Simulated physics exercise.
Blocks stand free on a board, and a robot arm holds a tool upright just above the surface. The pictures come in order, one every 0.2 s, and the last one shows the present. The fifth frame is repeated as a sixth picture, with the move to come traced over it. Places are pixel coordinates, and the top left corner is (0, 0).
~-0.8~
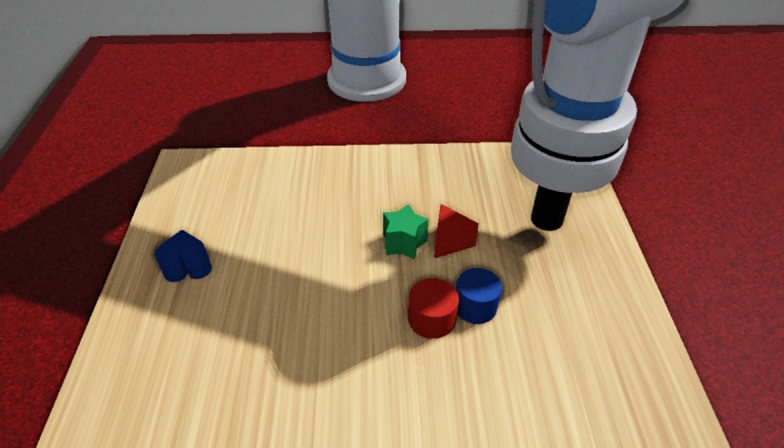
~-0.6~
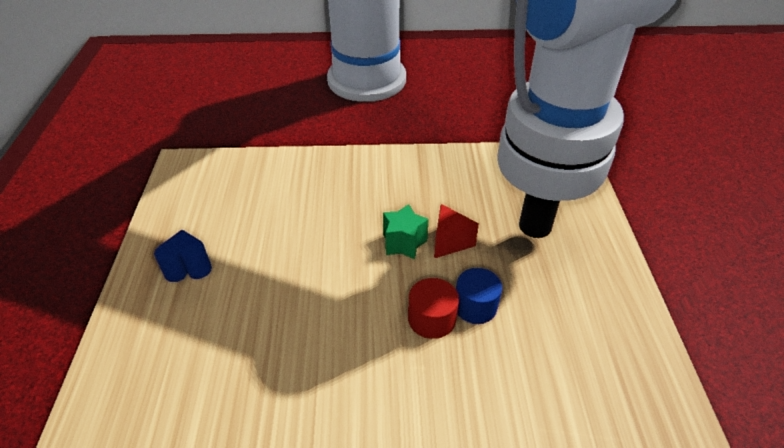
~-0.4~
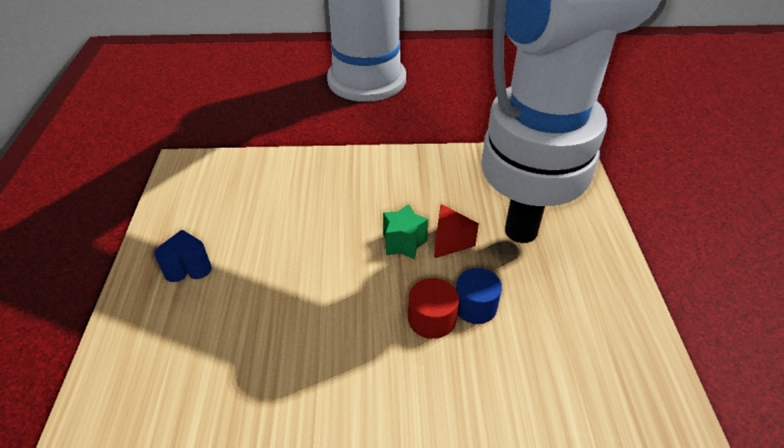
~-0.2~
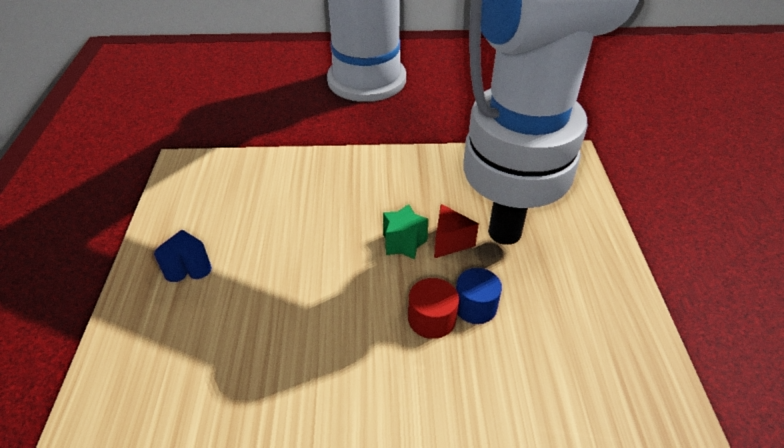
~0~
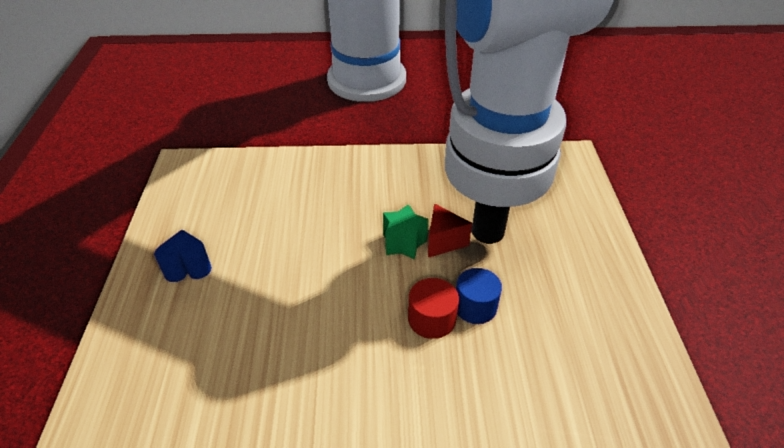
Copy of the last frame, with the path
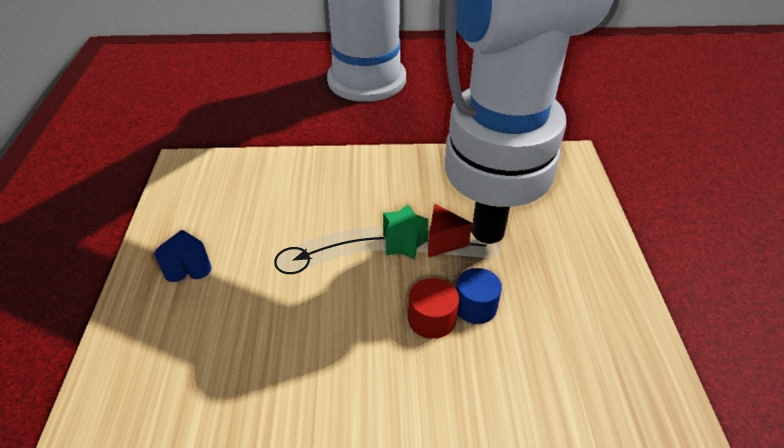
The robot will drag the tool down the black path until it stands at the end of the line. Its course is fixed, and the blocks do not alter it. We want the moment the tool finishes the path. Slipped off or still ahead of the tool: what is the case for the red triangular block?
In the end it is beside or behind the tool.
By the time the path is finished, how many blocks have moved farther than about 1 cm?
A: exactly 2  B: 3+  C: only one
Answer: A.
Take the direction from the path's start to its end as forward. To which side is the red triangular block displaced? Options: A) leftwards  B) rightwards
B: Rightwards.
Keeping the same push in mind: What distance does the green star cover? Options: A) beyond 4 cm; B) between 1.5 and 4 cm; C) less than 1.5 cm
Option A.
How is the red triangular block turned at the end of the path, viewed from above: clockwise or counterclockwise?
From above, it looks like the red triangular block goes clockwise.
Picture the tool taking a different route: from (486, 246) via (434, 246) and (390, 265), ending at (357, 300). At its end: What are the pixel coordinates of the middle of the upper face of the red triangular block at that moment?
By then it is at (361, 226).
Path on the board, from (486, 246) via (420, 240) and (355, 241), ending at (292, 260).
On the path given first. One third of the way, tool (420, 227); green star (342, 214), turned 15° anticlockwise; red triangular block (379, 211).
Two thirds of the way, tool (354, 228); green star (278, 208); red triangular block (314, 209), turned 20° clockwise.
At the end, tool (290, 247); green star (251, 197), turned 40° clockwise; red triangular block (269, 217), turned 75° clockwise; blue round block in place.
